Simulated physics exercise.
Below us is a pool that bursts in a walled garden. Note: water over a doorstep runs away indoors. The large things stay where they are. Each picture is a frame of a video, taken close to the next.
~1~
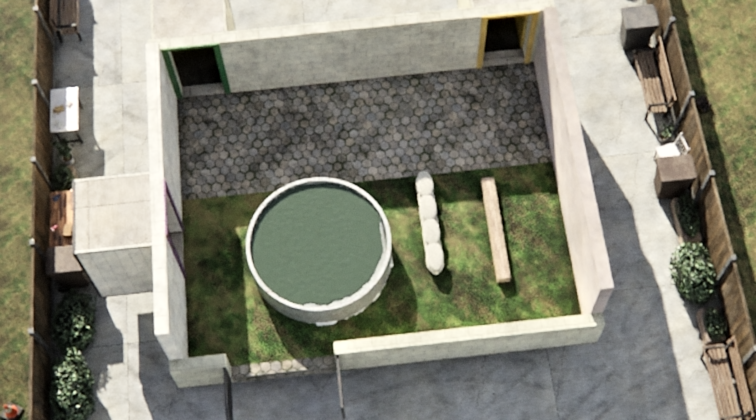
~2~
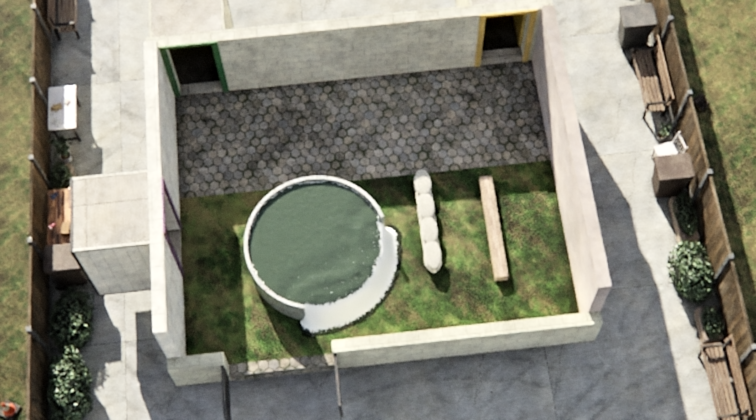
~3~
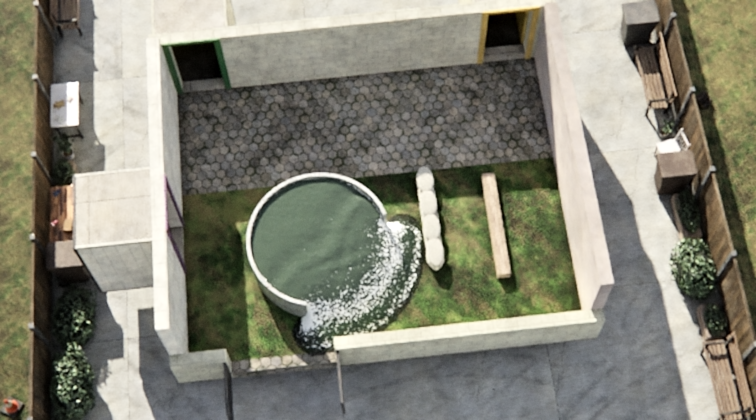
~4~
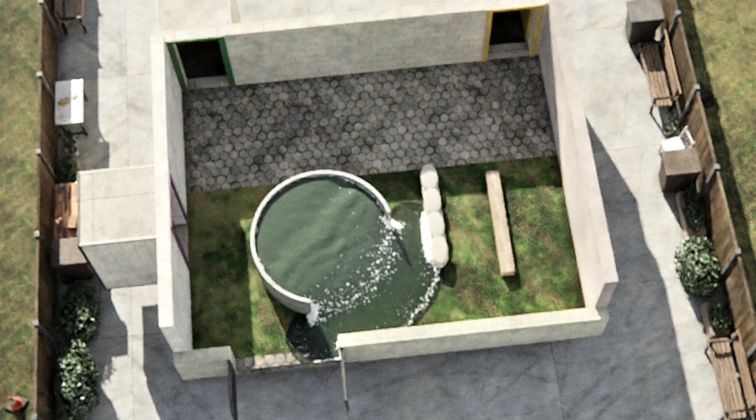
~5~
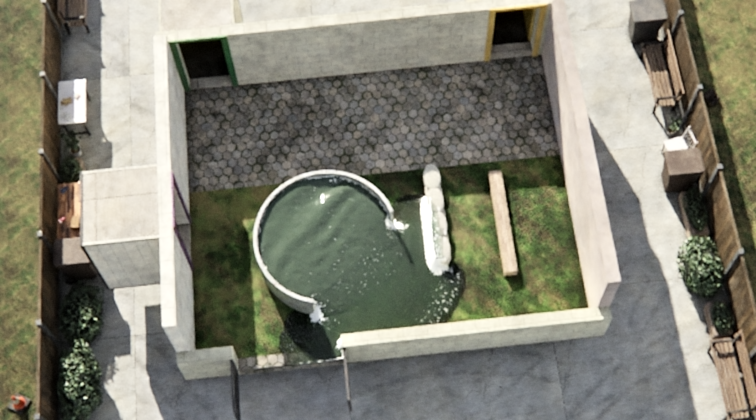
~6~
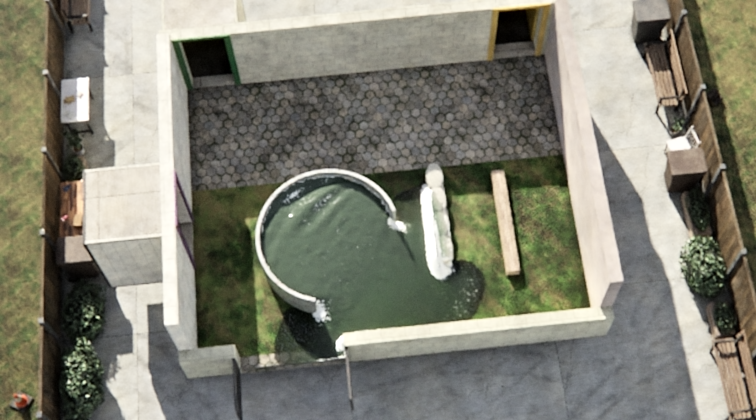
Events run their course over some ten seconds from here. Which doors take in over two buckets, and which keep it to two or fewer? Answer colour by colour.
The yellow door keeps it to two or fewer; the green door keeps it to two or fewer; the purple door keeps it to two or fewer.
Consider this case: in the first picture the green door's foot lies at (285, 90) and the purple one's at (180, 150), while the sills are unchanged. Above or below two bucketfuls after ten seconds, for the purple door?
The purple door falls short.
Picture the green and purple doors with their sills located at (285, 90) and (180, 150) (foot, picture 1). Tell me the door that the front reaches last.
That's the purple door.
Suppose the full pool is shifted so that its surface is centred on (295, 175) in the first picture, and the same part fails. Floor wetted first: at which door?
I'd go with the one in yellow.
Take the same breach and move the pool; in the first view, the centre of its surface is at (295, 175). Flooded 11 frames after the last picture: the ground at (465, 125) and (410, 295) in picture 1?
Note - point 1 drenched; point 2 drenched.
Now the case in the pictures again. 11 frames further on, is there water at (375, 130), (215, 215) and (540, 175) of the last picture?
Point 1: Drenched; point 2: Not wet; point 3: Not wet.
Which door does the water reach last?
My pick is the one in purple.
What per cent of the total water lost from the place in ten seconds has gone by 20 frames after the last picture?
By then, close to 55 % of it.
A moment on, water covers 25 % of the floor; the yellow door not reached, the green door not reached, the purple door not reached.
Next, water covers 35 % of the floor; the yellow door not reached, the green door not reached, the purple door not reached.
Then, water covers 55 % of the floor; the yellow door not reached, the green door not reached, the purple door not reached.
Later, water covers 80 % of the floor; the yellow door wet at the sill, nothing in, the green door not reached, the purple door not reached.
In the end, water covers 95 % of the floor; the yellow door wet at the sill, nothing in, the green door wet at the sill, nothing in, the purple door wet at the sill, nothing in.
